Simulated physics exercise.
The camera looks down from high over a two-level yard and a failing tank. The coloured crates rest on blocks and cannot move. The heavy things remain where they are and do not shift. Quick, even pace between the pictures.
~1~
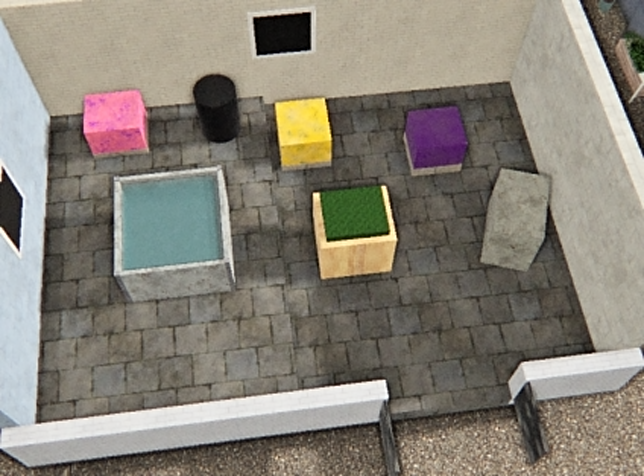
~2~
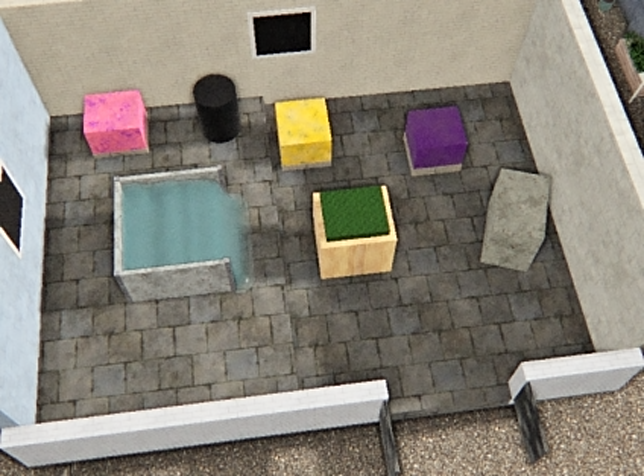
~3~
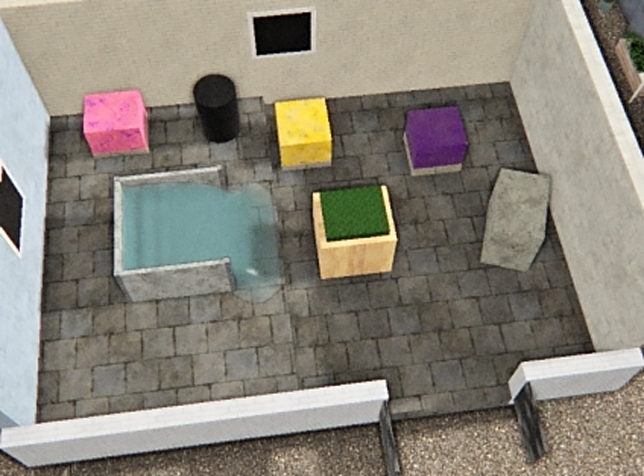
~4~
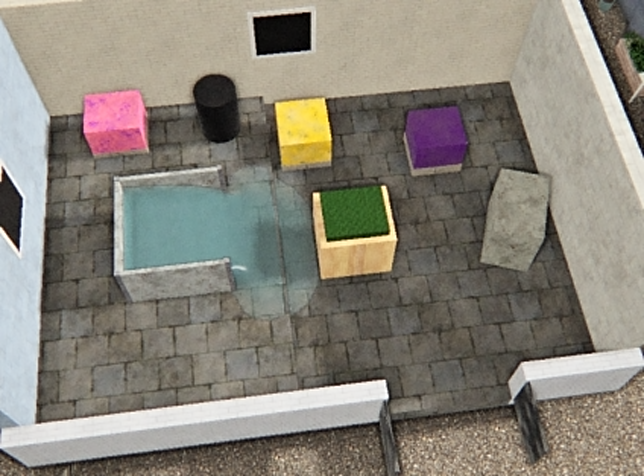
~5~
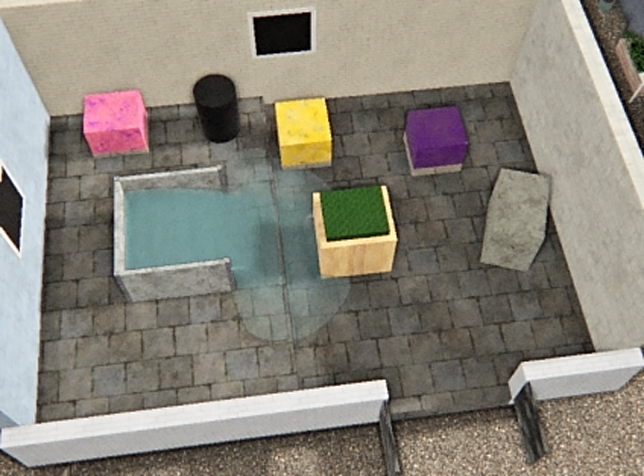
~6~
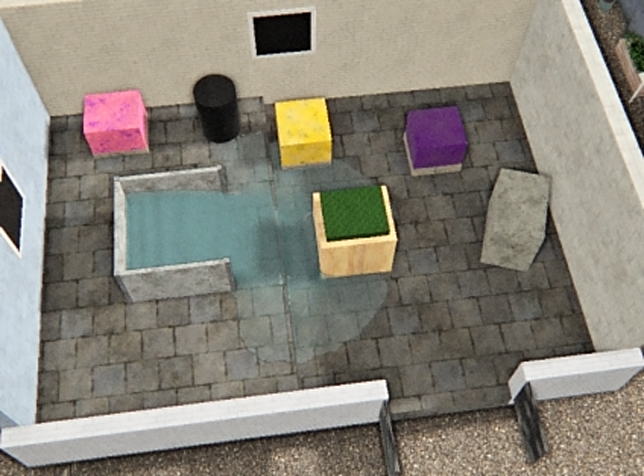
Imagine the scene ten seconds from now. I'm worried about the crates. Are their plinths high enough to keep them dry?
In order: The yellow crate is hit; the purple crate is hit; the pink crate is spared.
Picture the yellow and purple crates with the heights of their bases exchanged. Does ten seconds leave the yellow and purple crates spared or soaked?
Well, yellow is inundated and purple is inundated then.
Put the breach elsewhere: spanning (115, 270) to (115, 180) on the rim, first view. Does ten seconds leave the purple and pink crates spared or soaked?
My take: The purple one stays clear, while the pink one gets flooded.
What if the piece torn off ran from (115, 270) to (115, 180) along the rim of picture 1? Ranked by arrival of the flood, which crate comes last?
It's the purple-painted one.
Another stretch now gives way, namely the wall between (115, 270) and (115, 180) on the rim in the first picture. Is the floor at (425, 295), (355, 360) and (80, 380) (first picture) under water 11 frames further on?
Order as asked: Untouched, untouched, swamped.
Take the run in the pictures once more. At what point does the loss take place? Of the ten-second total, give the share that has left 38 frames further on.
It works out at roughly 50 per cent.
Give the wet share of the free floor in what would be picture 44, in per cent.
It comes out near 60 percent.
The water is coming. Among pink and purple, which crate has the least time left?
My pick is the purple crate.
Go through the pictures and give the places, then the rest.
The first picture shows the open tank at (171, 222) is whole and still.
In the second picture, water pours out at (226, 235) and has run to (229, 196).
In the third picture, water pours out at (226, 236) and has run to (255, 186).
In the fourth picture, the front is at (290, 190), out from the gap at (226, 237).
In the fifth picture, water pours out at (226, 237) and has run to a hidden place.
In the sixth picture, water pours out at (226, 237) and has run to a hidden place.
A moment on, water covers 30 % of the floor; the yellow crate water round its plinth, the purple crate water round its plinth, the pink crate not reached.
Next, water covers 40 % of the floor; the yellow crate water round its plinth, the purple crate water round its plinth, the pink crate not reached.
Then, water covers 55 % of the floor; the yellow crate water round its plinth, the purple crate water round its plinth, the pink crate not reached.
Later, water covers 60 % of the floor; the yellow crate water round its plinth, the purple crate water round its plinth, the pink crate not reached.
In the end, water covers 55 % of the floor; the yellow crate was topped, the purple crate was topped, the pink crate stayed above the water.
